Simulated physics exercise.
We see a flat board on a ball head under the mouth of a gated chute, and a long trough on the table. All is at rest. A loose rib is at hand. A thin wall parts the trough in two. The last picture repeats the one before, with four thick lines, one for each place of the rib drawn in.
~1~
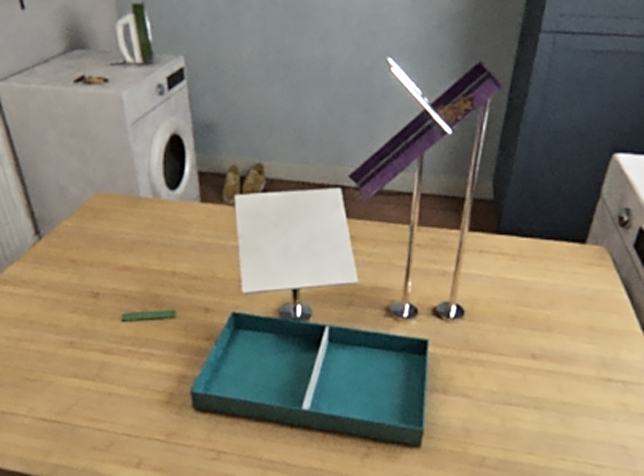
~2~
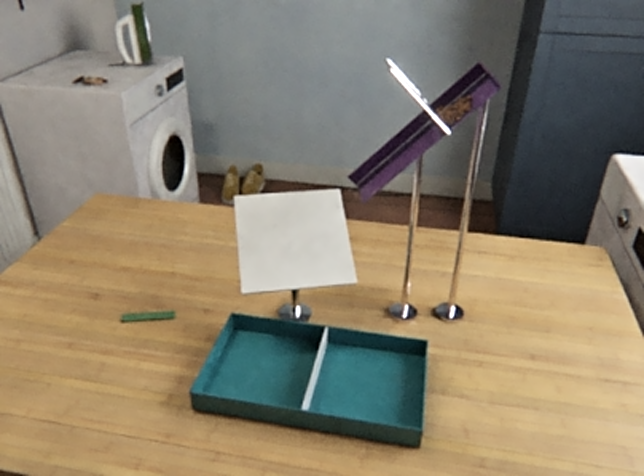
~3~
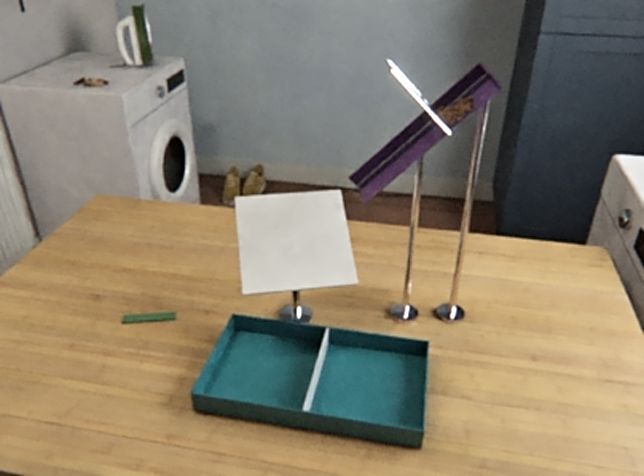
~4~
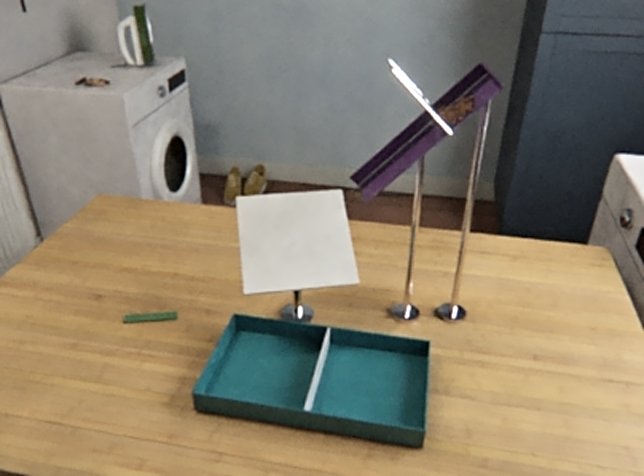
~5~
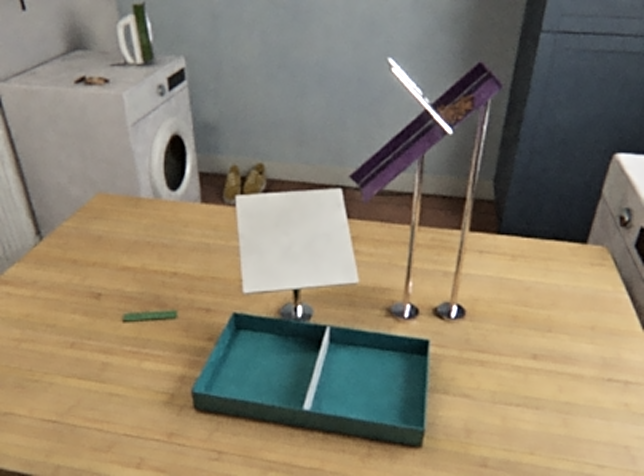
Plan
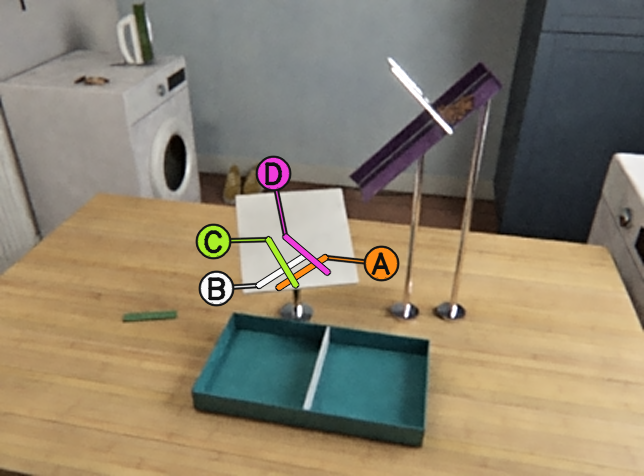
On a wooden kitchen table, a purple chute on metal stands, a tilted white board and a divided teal tray standing motionless.
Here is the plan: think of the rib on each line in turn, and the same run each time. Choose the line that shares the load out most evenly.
C beats the others.
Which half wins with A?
The left half.
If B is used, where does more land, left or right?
Left.
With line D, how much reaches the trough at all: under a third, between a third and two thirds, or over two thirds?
Line D gives over two thirds.
On the marked copy, line A from (325, 257) to (278, 287); line B from (305, 255) to (258, 285); line C from (268, 239) to (295, 285); line D from (285, 236) to (327, 272).
With A, of what is caught, most in the left half, a small part in the right.
With B, of what is caught, most in the left half, about a quarter in the right.
With C, of what is caught, about half in the left half, about half in the right.
With D, of what is caught, a small part in the left half, most in the right.
